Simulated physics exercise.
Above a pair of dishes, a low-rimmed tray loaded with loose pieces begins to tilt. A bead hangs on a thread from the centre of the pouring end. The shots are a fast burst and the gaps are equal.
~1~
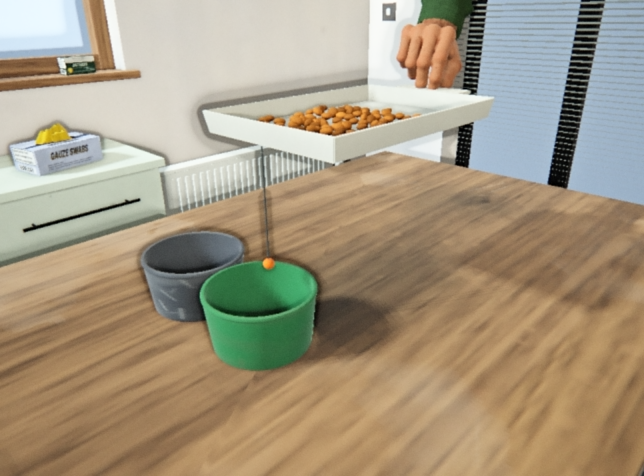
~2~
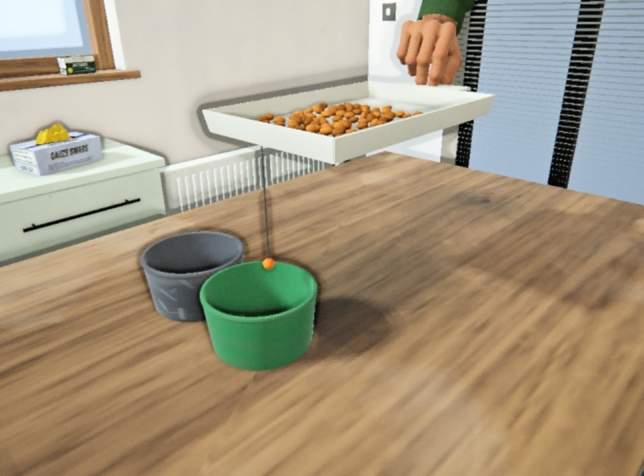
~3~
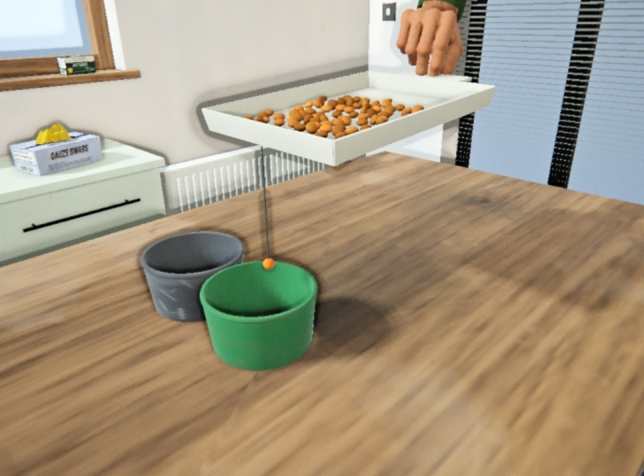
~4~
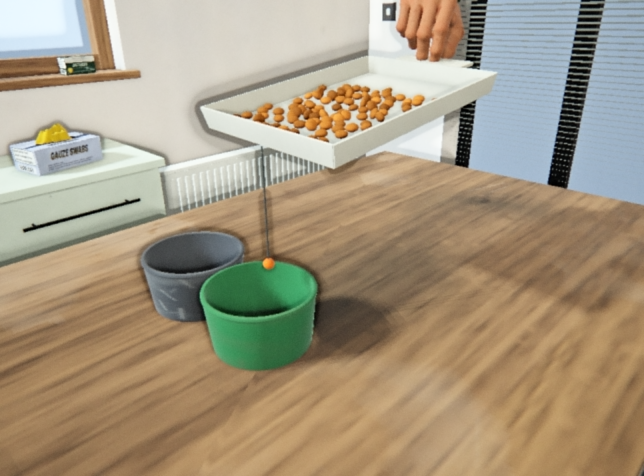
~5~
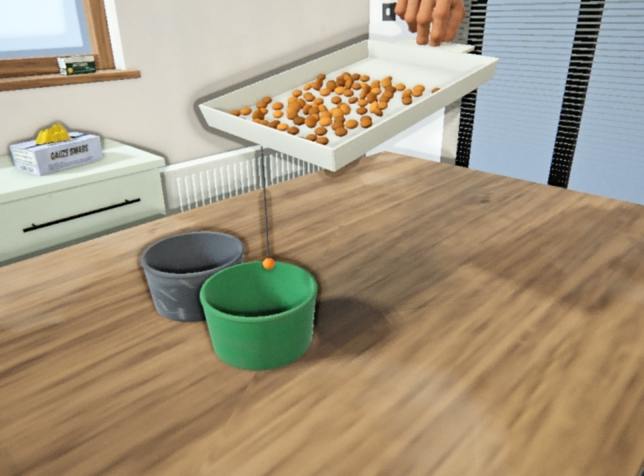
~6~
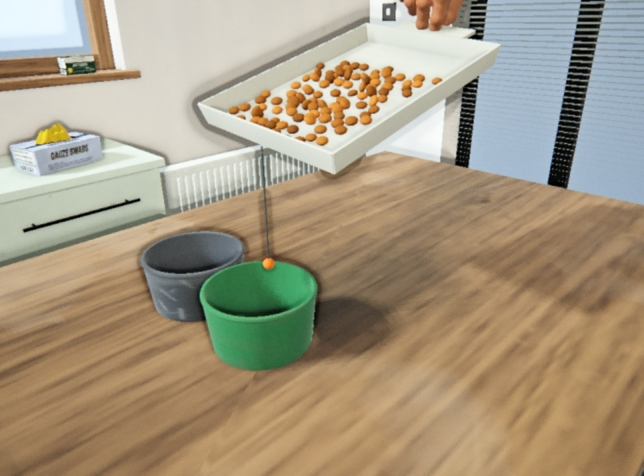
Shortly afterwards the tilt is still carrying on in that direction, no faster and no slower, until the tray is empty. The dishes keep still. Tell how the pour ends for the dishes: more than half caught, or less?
Dishes miss most.
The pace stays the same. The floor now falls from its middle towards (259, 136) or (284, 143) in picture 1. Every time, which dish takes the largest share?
Going by the two slopes in order, it's the left-side one and then the right-side one.
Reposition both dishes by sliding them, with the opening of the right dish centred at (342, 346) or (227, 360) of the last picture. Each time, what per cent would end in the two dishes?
First position: Some 80 %; second position: Some 10 %.
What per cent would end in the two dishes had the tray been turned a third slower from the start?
Around 10 in every hundred.
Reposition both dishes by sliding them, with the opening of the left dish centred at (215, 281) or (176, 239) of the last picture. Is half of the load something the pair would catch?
Earlier try a majority share, later try a minority share.
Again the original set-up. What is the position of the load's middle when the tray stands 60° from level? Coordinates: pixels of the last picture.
In the last view, the load is centred close to (307, 131).
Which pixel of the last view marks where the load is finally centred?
Last view, resting centre - approx. (313, 385).
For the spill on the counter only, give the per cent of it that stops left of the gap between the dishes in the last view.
Share to the left: Near 10 per cent.
Shortly afterwards, tray tipped steeply; all but a few on the tray; only a few in the air.
Next, tray tipped right over; near half on the tray; only a few in the right dish; near a third outside both; near a quarter in the air.
Some moments later, tray tipped past a quarter turn; near a quarter in the right dish; the bulk outside both.
In the end, tray tipped past a quarter turn; near a quarter in the right dish; none at all in the left dish; the bulk outside both.
